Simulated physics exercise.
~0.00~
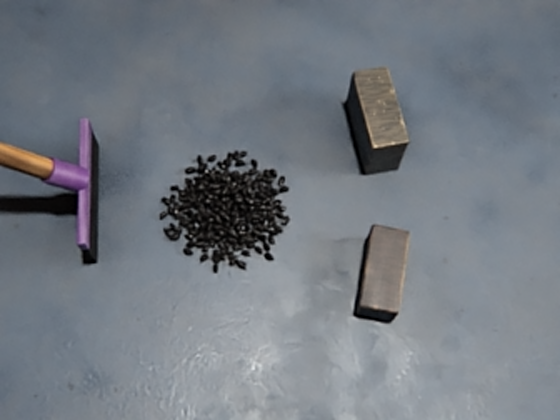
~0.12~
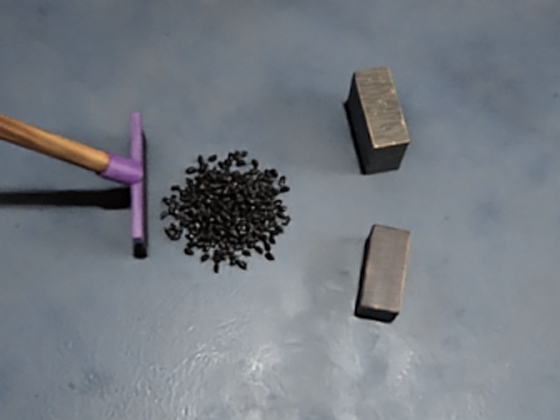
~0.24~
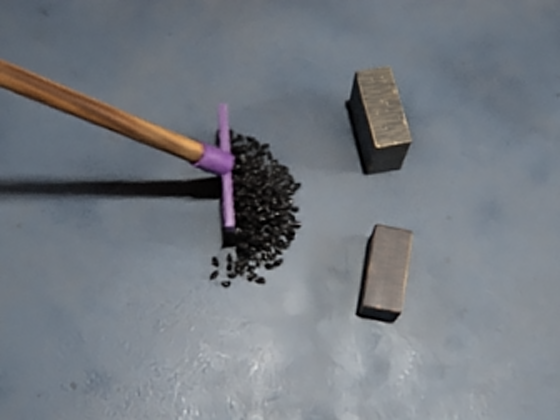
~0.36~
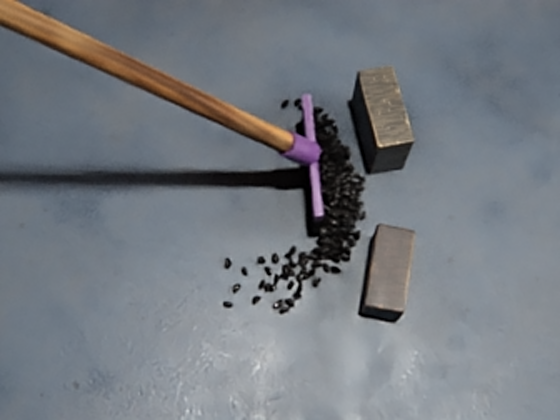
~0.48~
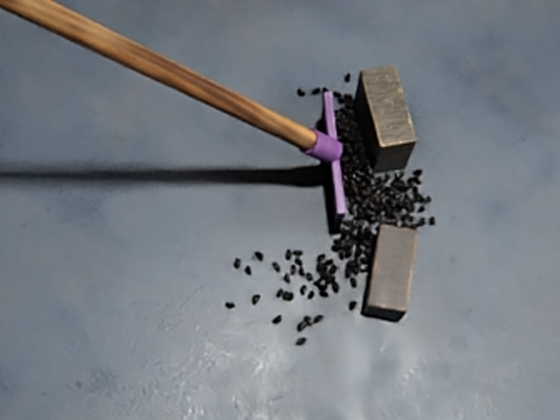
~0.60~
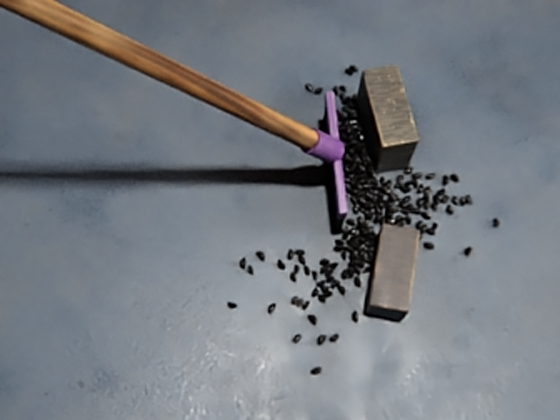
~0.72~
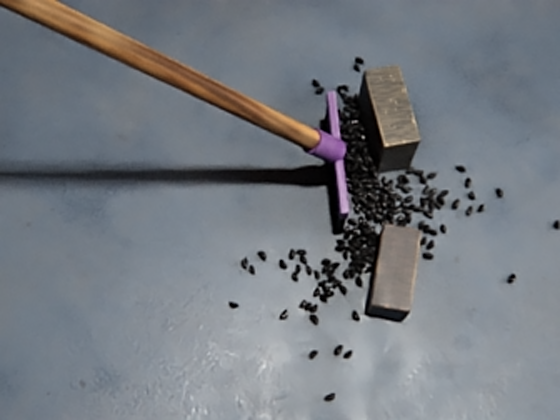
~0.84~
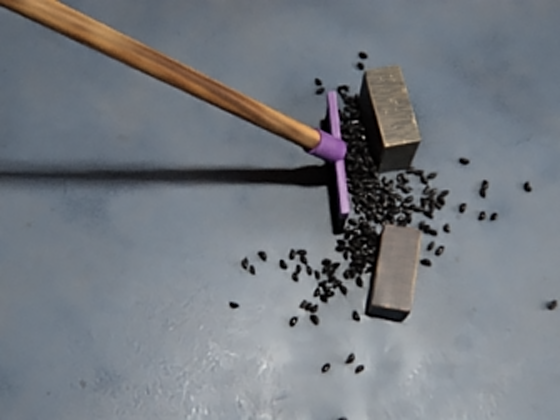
In this clip, a purple squeegee on a wooden handle pushes a pile of black beans rightwards towards two blocks and stops just short of them. Most beans end up held before the blocks, while some spill through the gap and a few scatter around the outer sides.
